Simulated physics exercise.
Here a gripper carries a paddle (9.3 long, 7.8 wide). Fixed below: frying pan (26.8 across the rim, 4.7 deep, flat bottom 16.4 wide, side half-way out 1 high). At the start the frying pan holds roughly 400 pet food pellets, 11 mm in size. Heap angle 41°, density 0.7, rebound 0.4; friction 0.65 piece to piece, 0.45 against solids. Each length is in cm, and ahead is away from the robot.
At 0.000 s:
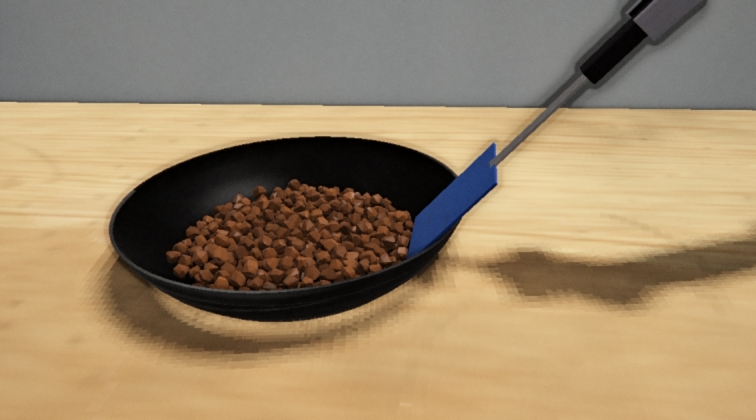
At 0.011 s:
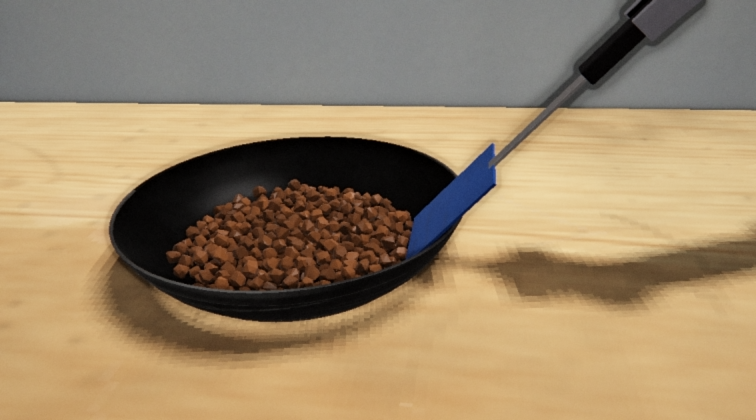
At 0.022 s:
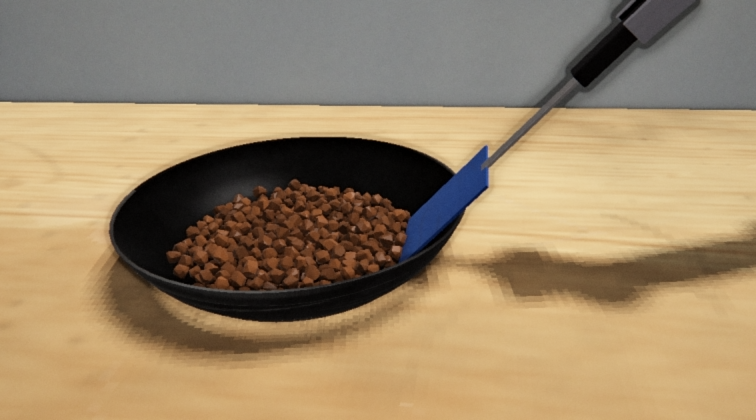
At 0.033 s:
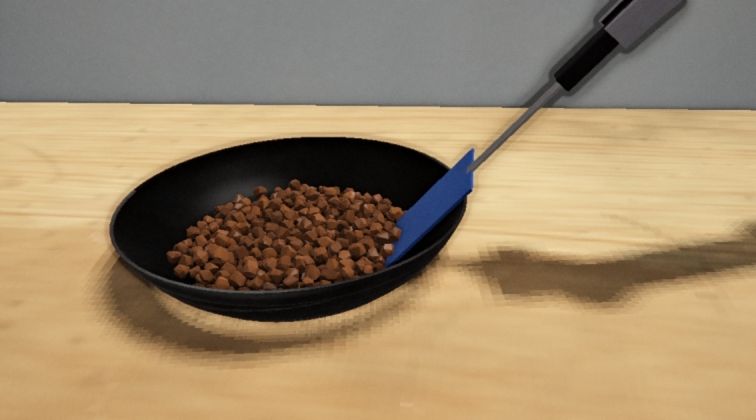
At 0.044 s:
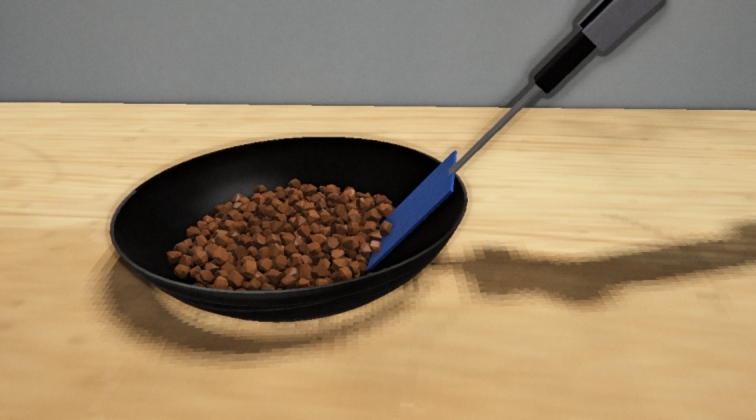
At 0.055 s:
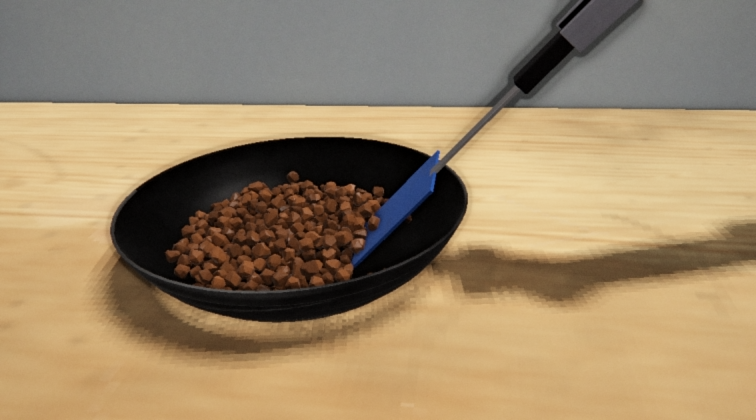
A blue paddle slides left inside a black frying pan, pushing the brown pellets together.
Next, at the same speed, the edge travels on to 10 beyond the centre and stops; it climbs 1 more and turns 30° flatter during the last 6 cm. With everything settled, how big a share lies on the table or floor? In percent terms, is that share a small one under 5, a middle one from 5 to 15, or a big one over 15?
A big one.
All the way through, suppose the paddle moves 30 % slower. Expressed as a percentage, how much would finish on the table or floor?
Roughly 25 per cent, I'd say.
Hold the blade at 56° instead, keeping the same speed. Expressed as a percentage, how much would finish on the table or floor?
Estimate: Approx. 30 %.
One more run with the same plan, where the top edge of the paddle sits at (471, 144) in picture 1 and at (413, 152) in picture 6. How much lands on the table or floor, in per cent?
About 30 per cent.
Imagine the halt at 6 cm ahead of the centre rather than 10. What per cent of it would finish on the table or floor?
In that case around 5 per cent.
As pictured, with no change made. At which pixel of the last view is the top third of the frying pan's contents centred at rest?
About (183, 211).
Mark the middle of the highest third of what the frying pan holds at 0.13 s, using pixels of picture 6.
It is centred at roughly (229, 208).
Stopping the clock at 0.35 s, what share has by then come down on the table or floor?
Estimate: About 15 percent.
After 0.09 s, sloping 48°, highest piece 6 above the table; 404 in the frying pan.
After 0.13 s, sloping 42°, highest piece 7 above the table; 404 in the frying pan.
After 0.35 s, sloping 18°, highest piece 12 above the table; 304 in the frying pan, 58 on the table or floor, 42 on the blade or in flight.
After 1.40 s, sloping 18°, highest piece 6 above the table; 303 in the frying pan, 101 on the table or floor.
At rest, 303 in the frying pan, 101 on the table or floor. That is 25 % on the table or floor.
